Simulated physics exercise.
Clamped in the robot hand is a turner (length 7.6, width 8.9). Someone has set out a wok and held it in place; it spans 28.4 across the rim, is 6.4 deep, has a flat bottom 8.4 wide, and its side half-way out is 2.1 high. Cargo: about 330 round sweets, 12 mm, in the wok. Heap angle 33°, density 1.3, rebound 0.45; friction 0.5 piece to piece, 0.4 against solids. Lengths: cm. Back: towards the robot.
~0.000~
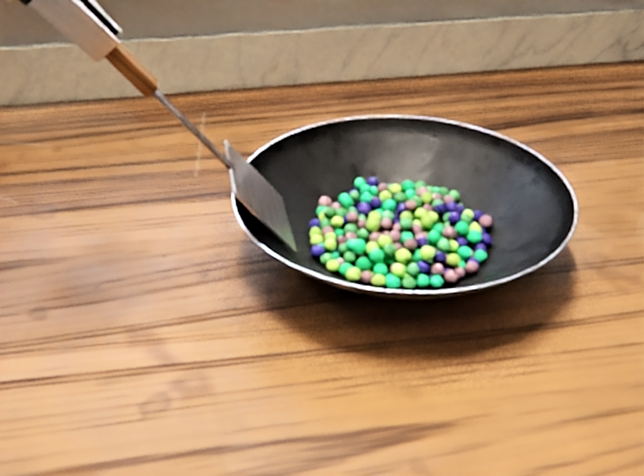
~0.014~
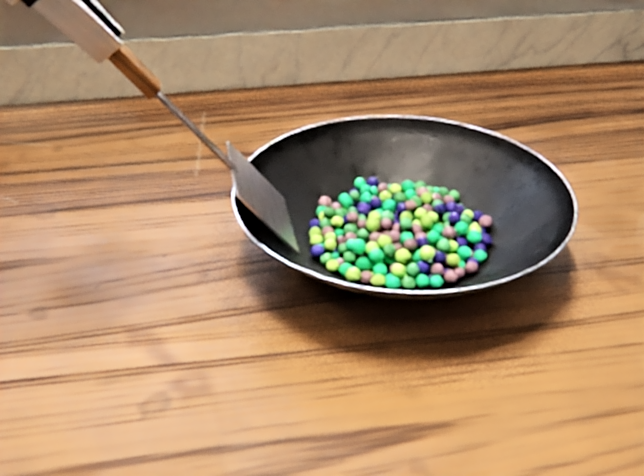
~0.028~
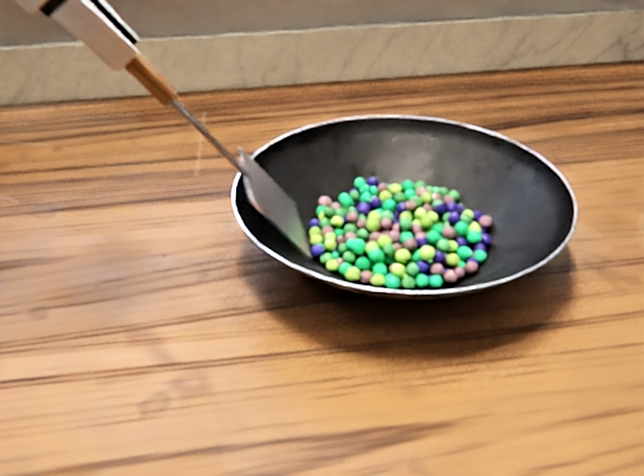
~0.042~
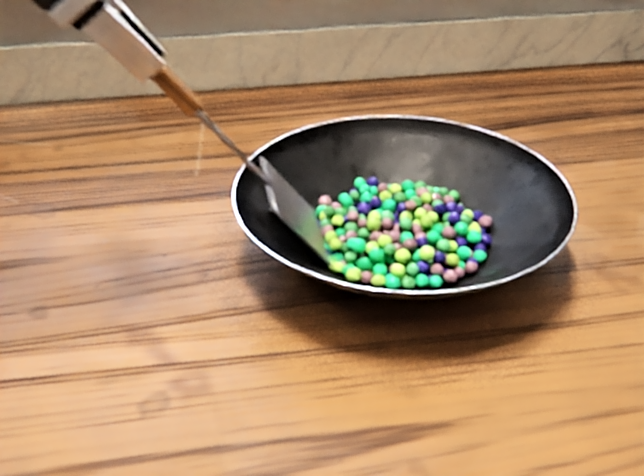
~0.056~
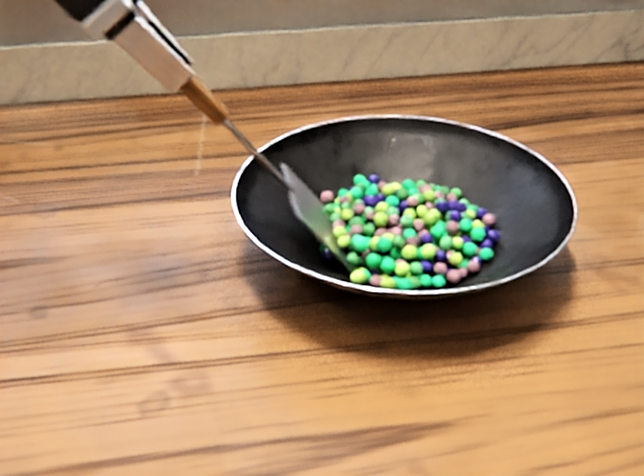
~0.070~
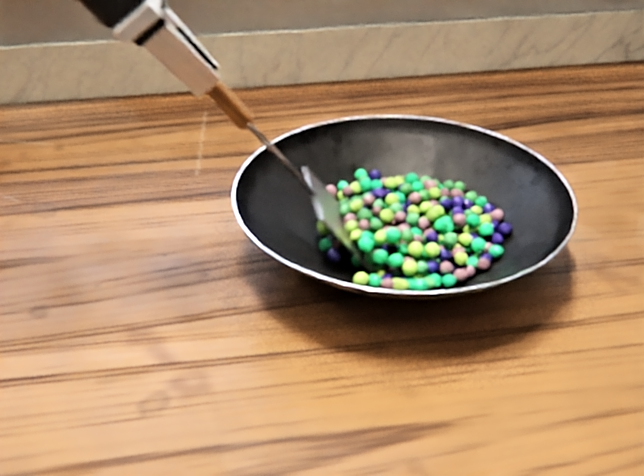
A robot arm holding a turner lowered its blade into the left side of a black wok on a wooden counter, then pushed the heap of small colourful balls slightly to the right.
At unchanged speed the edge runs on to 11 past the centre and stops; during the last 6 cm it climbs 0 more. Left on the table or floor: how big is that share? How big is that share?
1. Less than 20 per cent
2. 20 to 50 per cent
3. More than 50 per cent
Option 3: More than 50 per cent.
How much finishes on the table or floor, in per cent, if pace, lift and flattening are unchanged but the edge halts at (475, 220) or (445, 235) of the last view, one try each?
The two tries give near 40 and near 15 in a hundred.
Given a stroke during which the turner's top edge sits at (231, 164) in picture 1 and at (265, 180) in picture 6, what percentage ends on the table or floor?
It works out to about 40 %, more or less.
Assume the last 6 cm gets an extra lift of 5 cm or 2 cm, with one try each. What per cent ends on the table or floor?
Roughly 60 % and then 65 %.
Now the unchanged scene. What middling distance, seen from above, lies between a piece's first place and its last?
It comes out at about 41 cm.
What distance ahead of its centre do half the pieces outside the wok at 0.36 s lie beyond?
That distance is around 30 cm.
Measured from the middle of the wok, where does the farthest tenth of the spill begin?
It comes out at close to 75 centimetres.
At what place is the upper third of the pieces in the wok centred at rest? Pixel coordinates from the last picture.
Look near (455, 215).
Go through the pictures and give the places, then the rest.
The first picture shows the turner top edge at (229, 165), sloping 53°; upper third of the load around (401, 222), from x 315 to 485, top at y 185; 333 in the wok.
The second picture shows the turner top edge at (232, 167), sloping 53°; upper third of the load around (401, 222), from x 315 to 485, top at y 185.
The third picture shows the turner top edge at (245, 173), sloping 53°; upper third of the load around (401, 222), from x 315 to 485, top at y 185.
The fourth picture shows the turner top edge at (267, 182), sloping 53°; upper third of the load around (400, 221), from x 320 to 485, top at y 185.
The fifth picture shows the turner top edge at (290, 188), sloping 53°; upper third of the load around (403, 219), from x 320 to 495, top at y 180.
The sixth picture shows the turner top edge at (312, 192), sloping 53°; upper third of the load around (407, 216), from x 325 to 505, top at y 175; 333 in the wok.
After 0.10 s, sloping 53°, highest piece 7 above the table; 333 in the wok.
After 0.14 s, sloping 53°, highest piece 8 above the table; 333 in the wok.
After 0.36 s, sloping 53°, highest piece 14 above the table; 121 in the wok, 38 on the table or floor, 174 on the blade or in flight.
After 1.41 s, sloping 53°, highest piece 5 above the table; 212 on the table or floor, 121 in the wok.
In the end, 212 on the table or floor, 121 in the wok. That is 64 % on the table or floor.
